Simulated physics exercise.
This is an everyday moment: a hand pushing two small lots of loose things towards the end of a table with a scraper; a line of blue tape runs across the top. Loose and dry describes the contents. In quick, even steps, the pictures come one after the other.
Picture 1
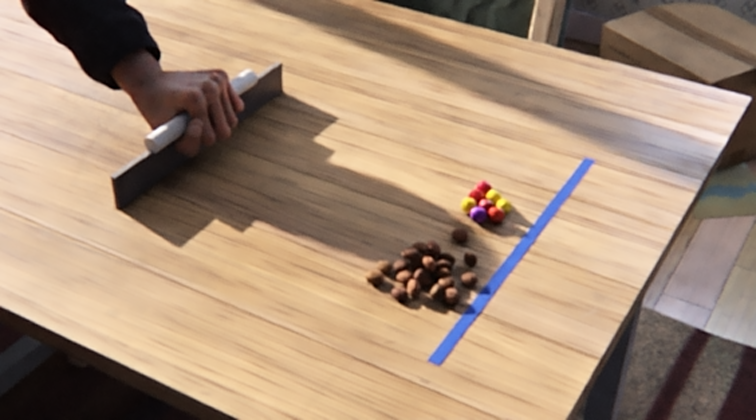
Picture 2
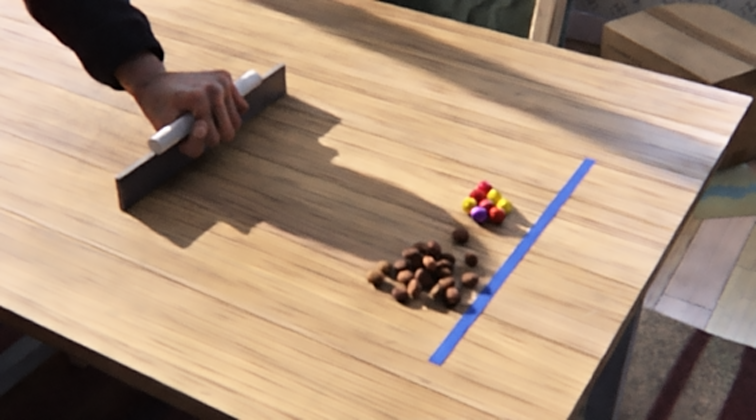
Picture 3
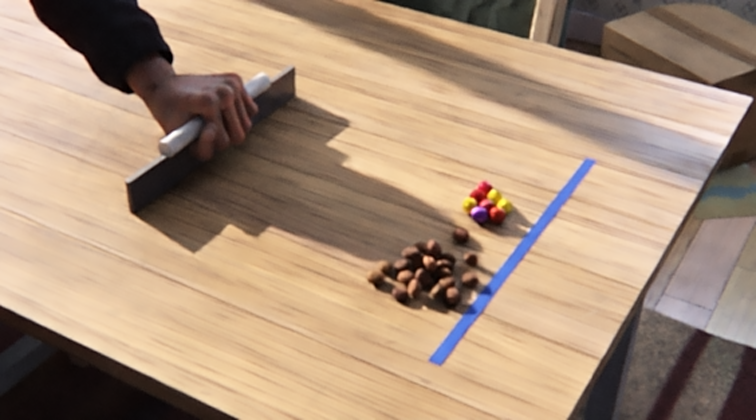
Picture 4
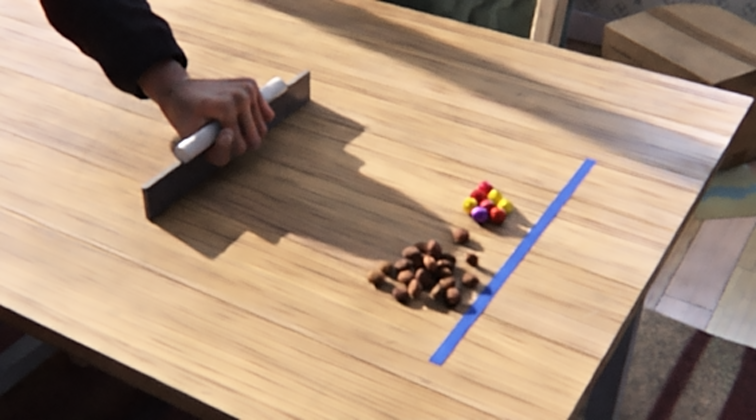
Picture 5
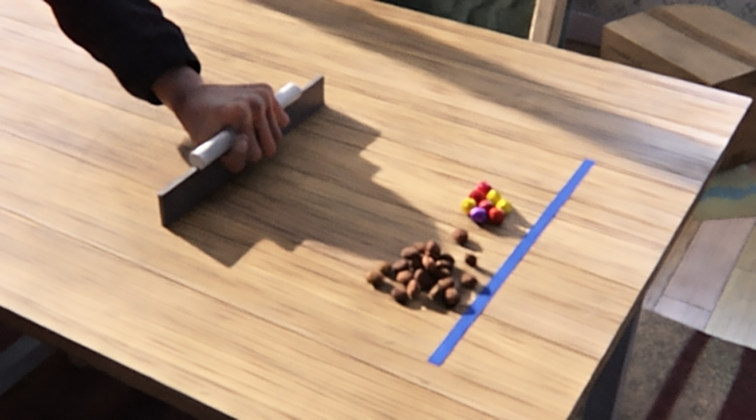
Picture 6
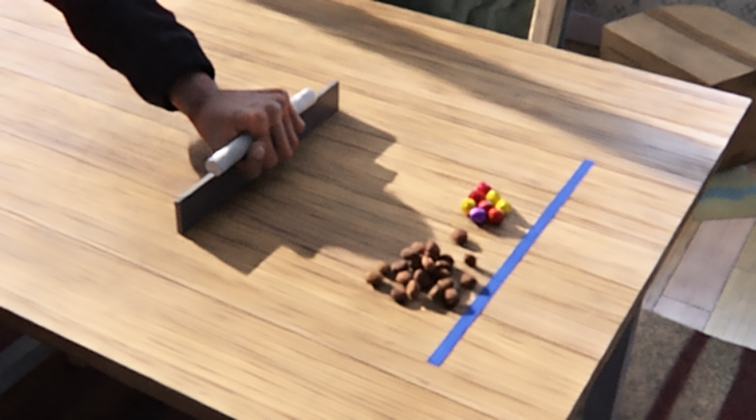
We see a hand holding a scraper by its white handle and sliding it slowly rightward a short way across a wooden table, while a pile of brown kibble and a few colourful gumballs stay still beside blue tape.
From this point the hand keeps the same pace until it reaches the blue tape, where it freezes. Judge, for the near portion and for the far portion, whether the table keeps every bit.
Near portion: Every bit kept; far portion: Some bits lost.
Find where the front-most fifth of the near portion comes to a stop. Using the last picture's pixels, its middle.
Near (544, 306) in the last view.
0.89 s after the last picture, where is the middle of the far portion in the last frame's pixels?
(564, 239), give or take.
Then, 0.43 s after the last picture, scraper still moving, near (393, 178); near portion all on the table, its front near (470, 281); far portion all on the table, its front near (504, 208).
Then, 0.89 s after the last picture, scraper stopped at the blue tape; near portion all on the table, its front near (552, 304); far portion all on the table, its front near (581, 253).
Then, 1.17 s after the last picture, scraper stopped at the blue tape; near portion all on the table, its front near (552, 304); far portion all on the table, its front near (650, 303).
At rest, scraper stopped at the blue tape; near portion all on the table, its front near (552, 304); far portion all over the edge.
